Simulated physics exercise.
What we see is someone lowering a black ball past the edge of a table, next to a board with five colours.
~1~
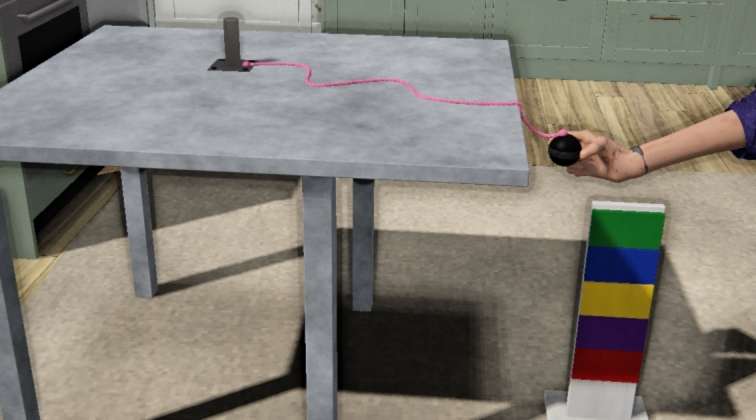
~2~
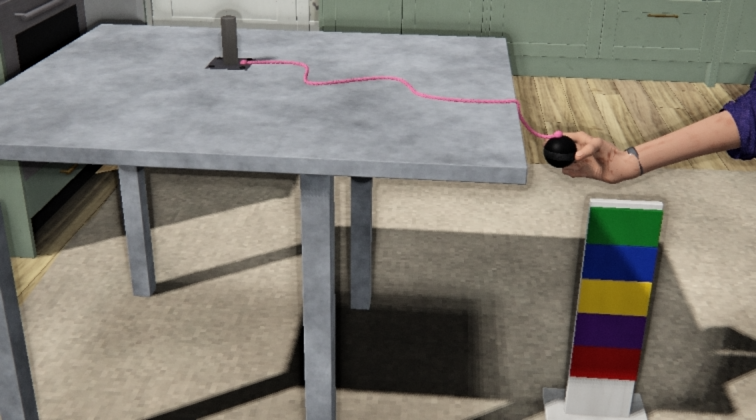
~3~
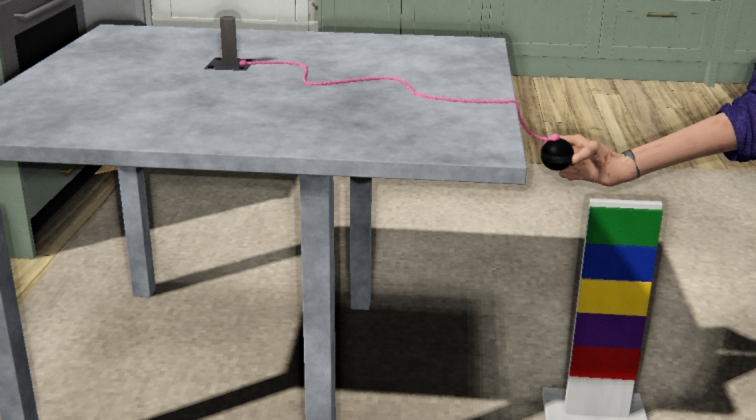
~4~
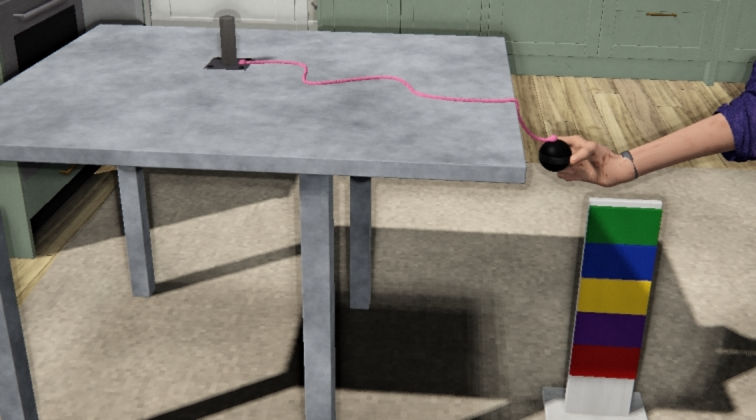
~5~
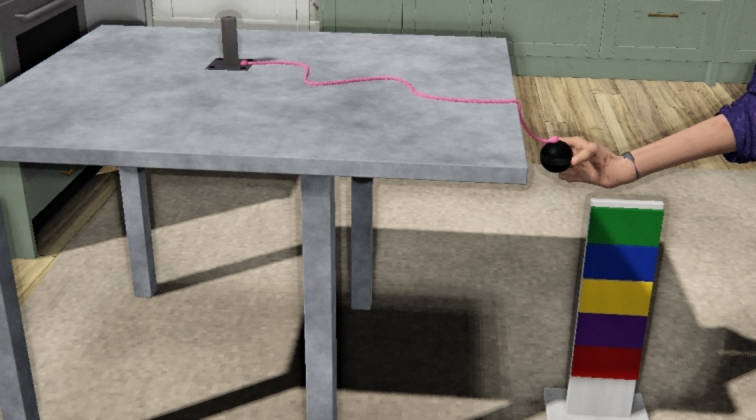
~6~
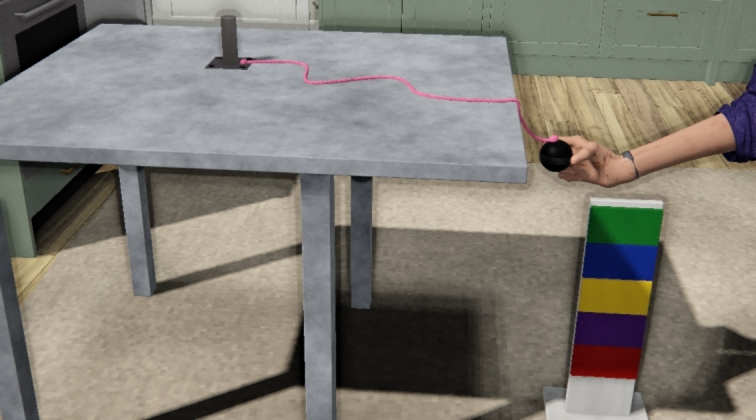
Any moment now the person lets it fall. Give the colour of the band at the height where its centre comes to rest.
The band is blue.
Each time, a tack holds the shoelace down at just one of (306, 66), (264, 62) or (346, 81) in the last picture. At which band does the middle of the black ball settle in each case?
Try one: Blue. Try two: Blue. Try three: Green.
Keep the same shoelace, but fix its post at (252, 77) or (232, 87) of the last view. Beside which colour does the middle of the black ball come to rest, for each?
Case by case: Yellow, then yellow.
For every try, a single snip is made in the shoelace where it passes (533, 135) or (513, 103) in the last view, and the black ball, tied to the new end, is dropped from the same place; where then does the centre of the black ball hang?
I'd say somewhere near (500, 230) the first time and near (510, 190) the second time.
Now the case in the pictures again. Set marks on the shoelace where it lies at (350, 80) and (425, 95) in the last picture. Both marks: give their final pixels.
First point (402, 82), second point (512, 96).
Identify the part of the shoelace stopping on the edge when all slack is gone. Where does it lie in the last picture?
It's the piece you see at (430, 96).
Early on, ball near (537, 251); level with blue.
Midway, ball near (474, 239); level with blue.
Near the end, ball near (507, 251); level with blue.
Finally, ball near (510, 251); level with blue. The blue one.
